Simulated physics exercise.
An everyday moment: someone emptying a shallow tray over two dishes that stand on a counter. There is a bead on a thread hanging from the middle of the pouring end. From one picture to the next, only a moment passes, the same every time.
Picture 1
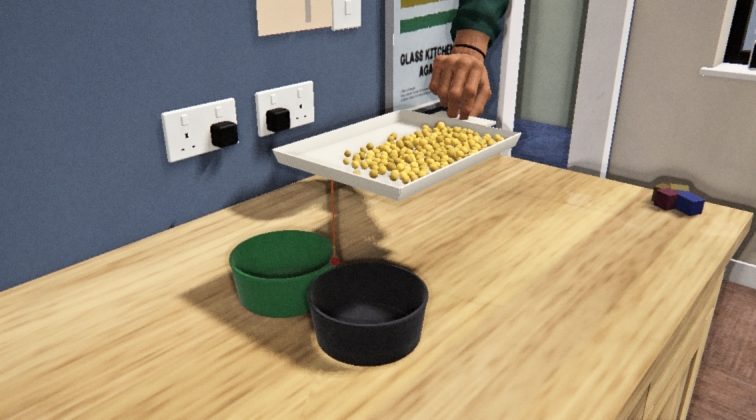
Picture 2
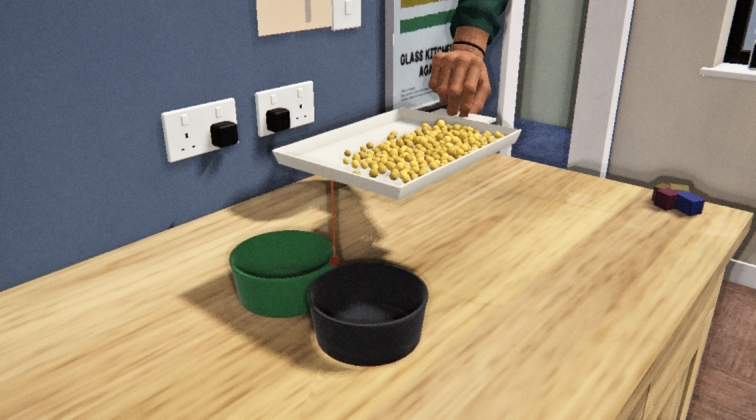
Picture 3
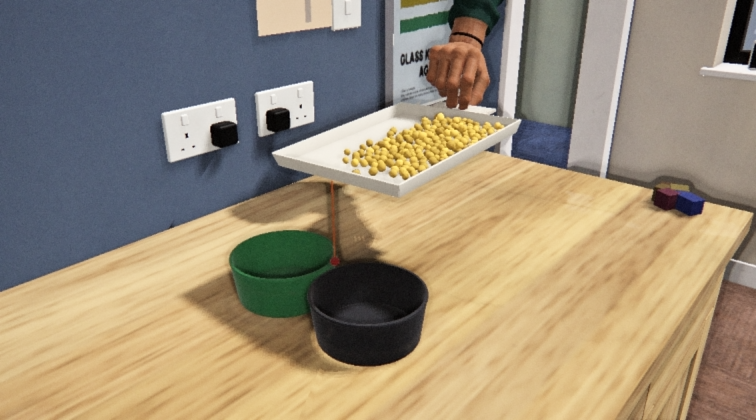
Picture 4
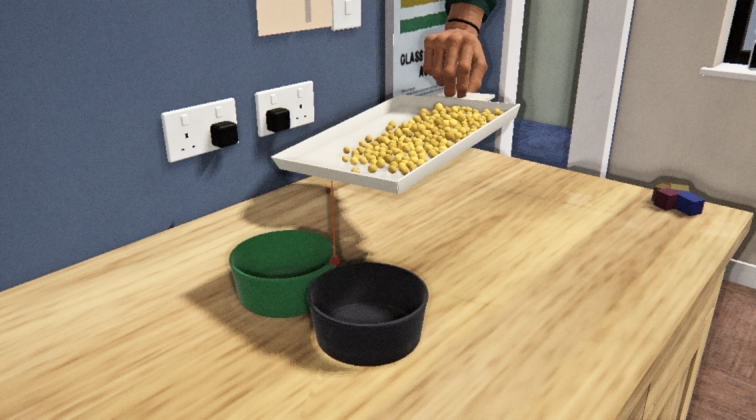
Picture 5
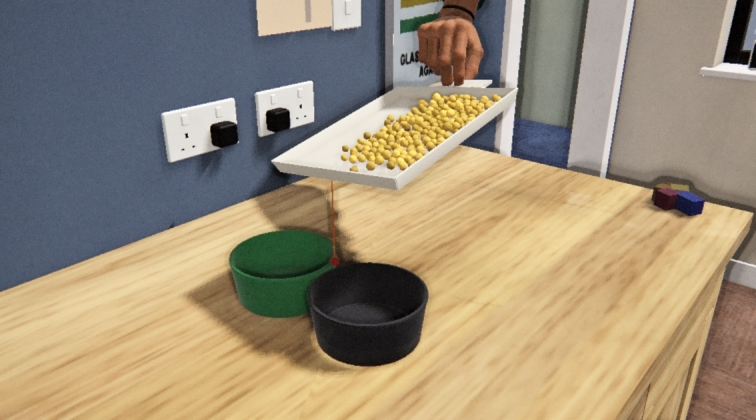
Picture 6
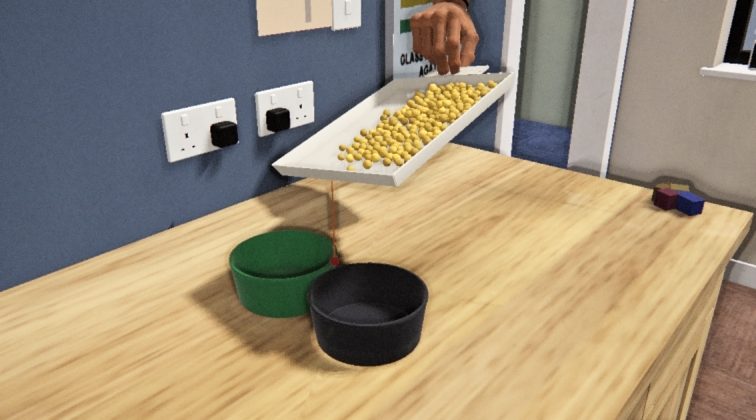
A shallow white tray heaped with yellow puffed corn balls starts out level above a wooden counter, held at its far end by a hand. The hand gradually raises that end, tilting the tray toward its lower left corner, while the balls stay bunched together and the green and black dishes below remain still.
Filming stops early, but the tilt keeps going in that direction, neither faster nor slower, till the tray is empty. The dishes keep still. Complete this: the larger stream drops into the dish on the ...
... left.
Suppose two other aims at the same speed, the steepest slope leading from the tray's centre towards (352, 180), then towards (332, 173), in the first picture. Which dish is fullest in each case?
First: The dish at right. Second: The dish at left.
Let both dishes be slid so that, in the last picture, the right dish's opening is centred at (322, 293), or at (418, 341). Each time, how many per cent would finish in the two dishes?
Estimate: 70 % first, 10 % second.
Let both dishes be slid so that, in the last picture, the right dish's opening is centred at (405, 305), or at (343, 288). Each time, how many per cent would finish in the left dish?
First some 70, then 90 per cent.
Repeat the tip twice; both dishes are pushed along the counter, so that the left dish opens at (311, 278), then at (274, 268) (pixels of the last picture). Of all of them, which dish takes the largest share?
The dish to the left at the first, the dish to the left at the second.
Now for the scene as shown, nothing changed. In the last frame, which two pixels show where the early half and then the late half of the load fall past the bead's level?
The leading part at (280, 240), the rest of it at (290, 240).
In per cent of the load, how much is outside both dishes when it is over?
Something near 0 in every hundred.
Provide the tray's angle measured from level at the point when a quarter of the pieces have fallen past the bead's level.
That happens at close to 70 degrees.
Soon after the last picture, tray tipped steeply; most on the tray; a small part in the left dish; a small part in the air.
A little later, tray tipped right over; a small part on the tray; most in the left dish; a stray few outside both; a small part in the air.
Later still, tray tipped past a quarter turn; nearly all in the left dish; a stray few outside both.
At rest, tray tipped past a quarter turn; none in the right dish; nearly all in the left dish; a stray few outside both.
